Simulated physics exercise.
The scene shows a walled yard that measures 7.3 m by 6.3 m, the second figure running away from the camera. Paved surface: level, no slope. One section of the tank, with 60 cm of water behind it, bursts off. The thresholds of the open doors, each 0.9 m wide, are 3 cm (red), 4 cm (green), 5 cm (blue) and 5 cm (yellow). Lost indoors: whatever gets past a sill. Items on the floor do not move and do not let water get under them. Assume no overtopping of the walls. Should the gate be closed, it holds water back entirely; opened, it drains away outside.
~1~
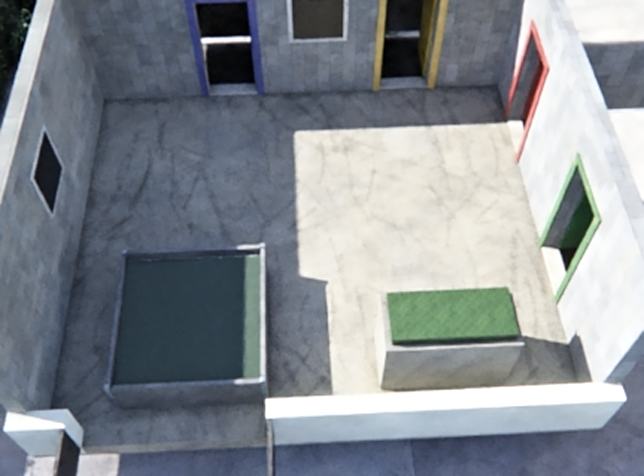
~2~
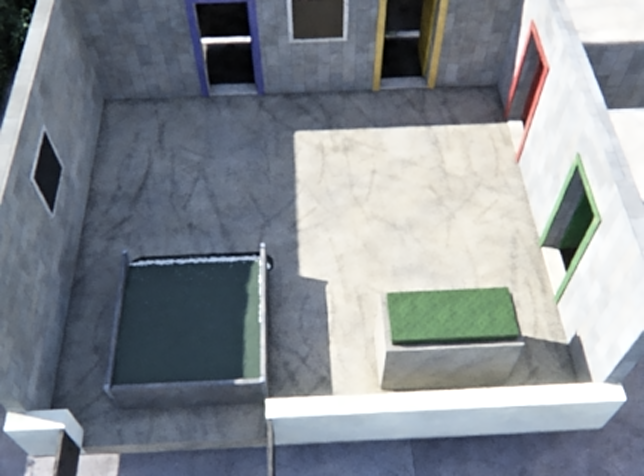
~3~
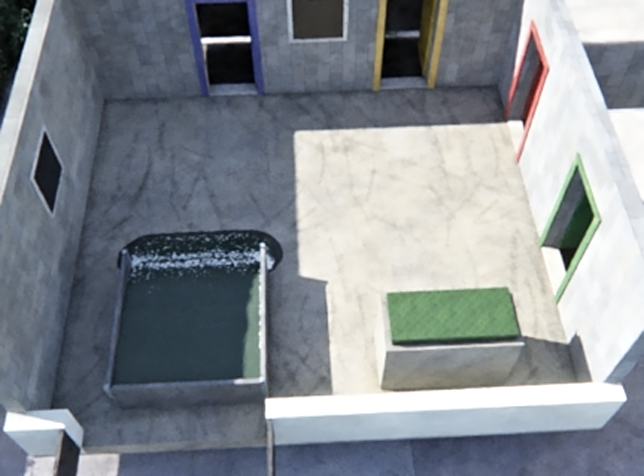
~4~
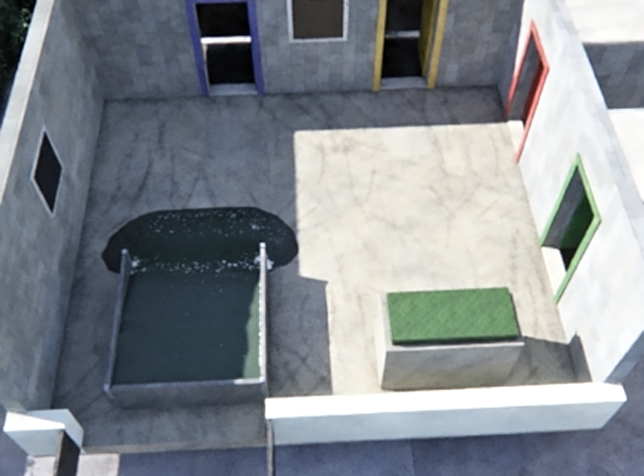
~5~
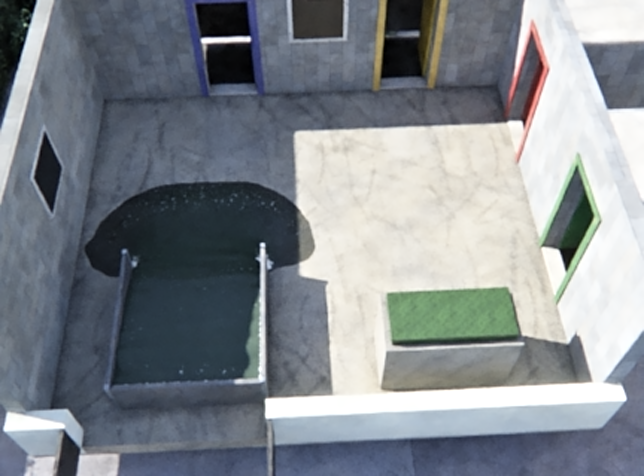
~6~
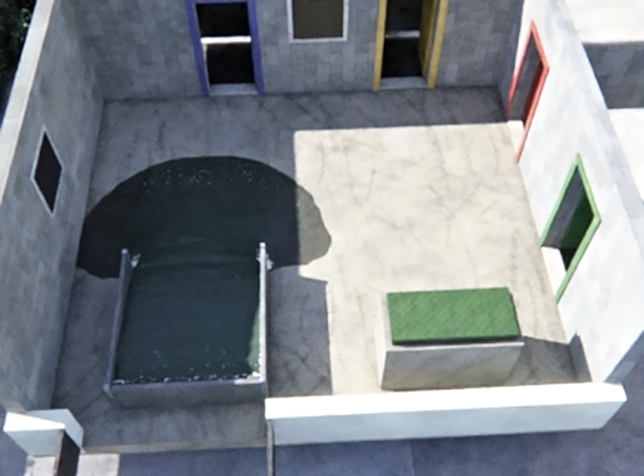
In a walled, paved yard with coloured door surrounds, a low tank of dark water sits at the left near a green-topped block. The tank's far side gives way and water pours out in a foaming line, then spreads across the paving in a widening, rounded dark pool.
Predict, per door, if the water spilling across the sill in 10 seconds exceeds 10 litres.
Prediction: The red door exceeds 10 litres; the green door does not exceed 10 litres; the blue door exceeds 10 litres; the yellow door exceeds 10 litres.
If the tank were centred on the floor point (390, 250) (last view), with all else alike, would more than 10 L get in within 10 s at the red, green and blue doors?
Measured against that limit, red comes out beyond it, green short of it and blue beyond it.
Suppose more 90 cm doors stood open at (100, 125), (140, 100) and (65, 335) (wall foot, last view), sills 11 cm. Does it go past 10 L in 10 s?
More, more, less.
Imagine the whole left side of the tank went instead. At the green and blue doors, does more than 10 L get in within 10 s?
Here's how it goes: Green falls short, blue exceeds it.
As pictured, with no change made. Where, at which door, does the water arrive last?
It's the green door that comes last.
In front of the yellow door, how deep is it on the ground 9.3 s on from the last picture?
I'd put it at around 6.5 cm deep.
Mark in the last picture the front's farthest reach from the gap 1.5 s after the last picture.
I'd put it near pixel (359, 96) of the last picture.
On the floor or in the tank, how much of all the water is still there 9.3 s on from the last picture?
Roughly 78 percent.
Then, 0.7 s after the last picture water covers 35 % of the floor and is deepest (24 cm) near (157, 269); red door not reached, green door not reached, blue door 9 cm at the sill, 9 L in, yellow door not reached.
Then, 1.5 s after the last picture water covers 40 % of the floor and is deepest (39 cm) near (113, 113); red door not reached, green door not reached, blue door 20 cm at the sill, 98 L in, yellow door not reached.
Then, 2.8 s after the last picture water covers 50 % of the floor and is deepest (23 cm) near (103, 113); red door not reached, green door not reached, blue door 20 cm at the sill, 244 L in, yellow door 9 cm at the sill, 5 L in.
Then, 5.3 s after the last picture water covers 65 % of the floor and is deepest (14 cm) near (498, 105); red door 10 cm at the sill, 34 L in, green door 1 cm at the sill, 0 L in, blue door 9 cm at the sill, 340 L in, yellow door 6 cm at the sill, 14 L in.
Then, 9.3 s after the last picture water covers 90 % of the floor and is deepest (12 cm) near (569, 368); red door 7 cm at the sill, 141 L in, green door 5 cm at the sill, 4 L in, blue door 5 cm at the sill, 352 L in, yellow door 6 cm at the sill, 18 L in.
